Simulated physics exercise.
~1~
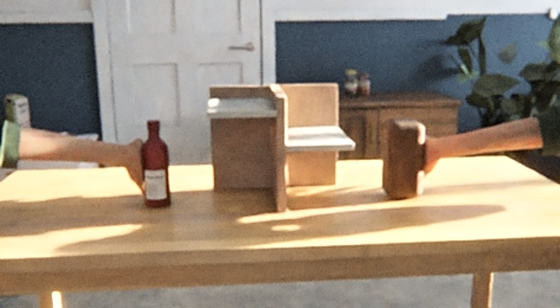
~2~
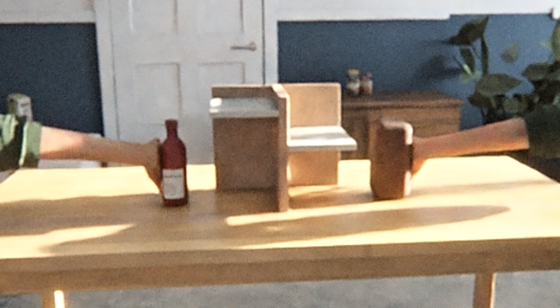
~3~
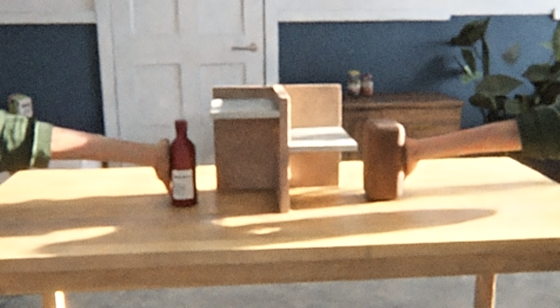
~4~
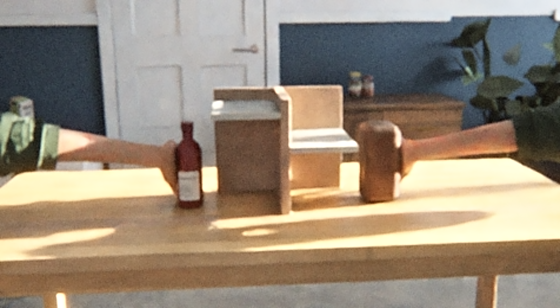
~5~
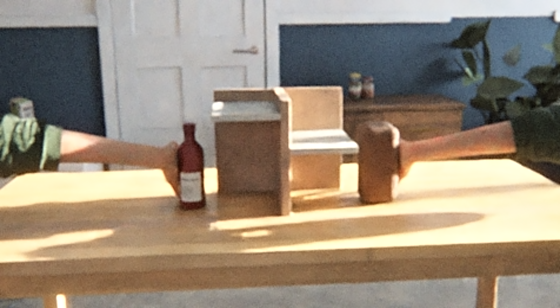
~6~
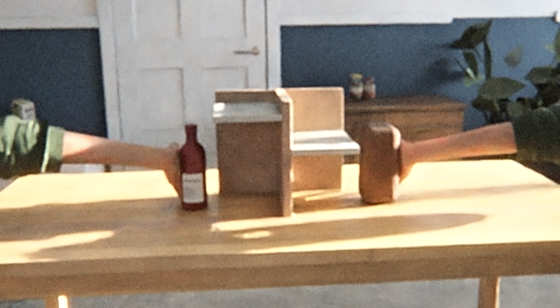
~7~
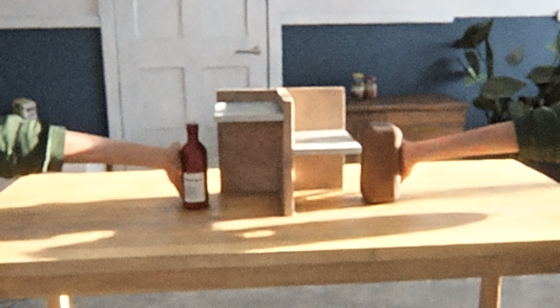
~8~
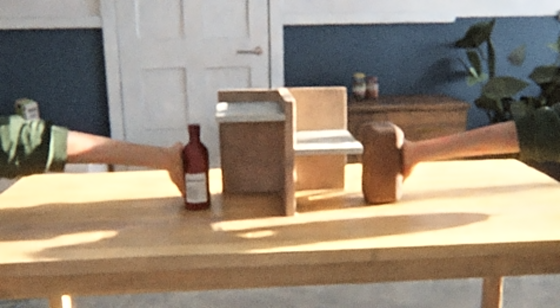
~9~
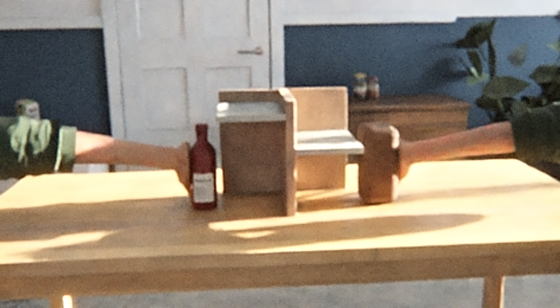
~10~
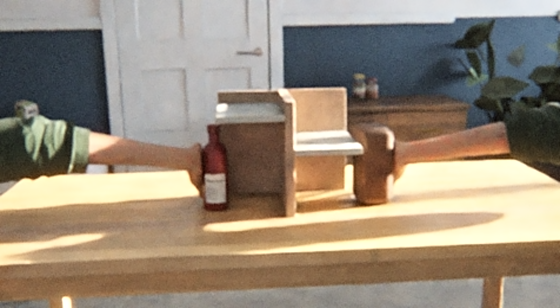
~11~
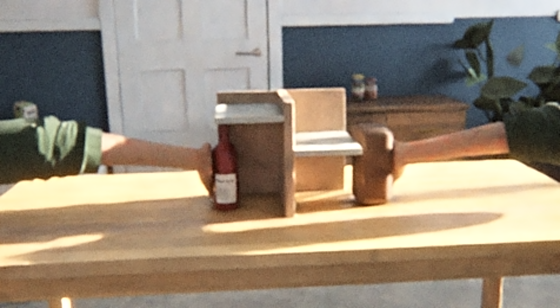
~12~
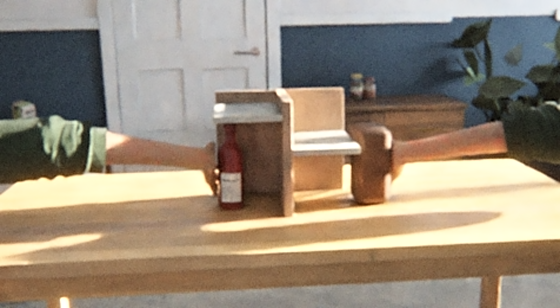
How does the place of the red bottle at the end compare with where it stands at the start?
At the start the red bottle stands out in the open on the left part of the table, well away from the shelf. At the end it is farther right, upright beneath the shelf's left ledge.
A red bottle with a pale label is pushed from the left by a hand across a sunlit wooden table, seen from the front by a slightly swaying camera. In the middle stands a brown two-sided shelf with pale ledges, and from the right another hand pushes a brown loaf toward it. Both draw closer, then nearly pause just short of the shelf. The bottle moves on and slides upright beneath the left ledge, while the loaf comes up to the right side and stops there. At the end the bottle stands under the shelf and the loaf remains at its edge.
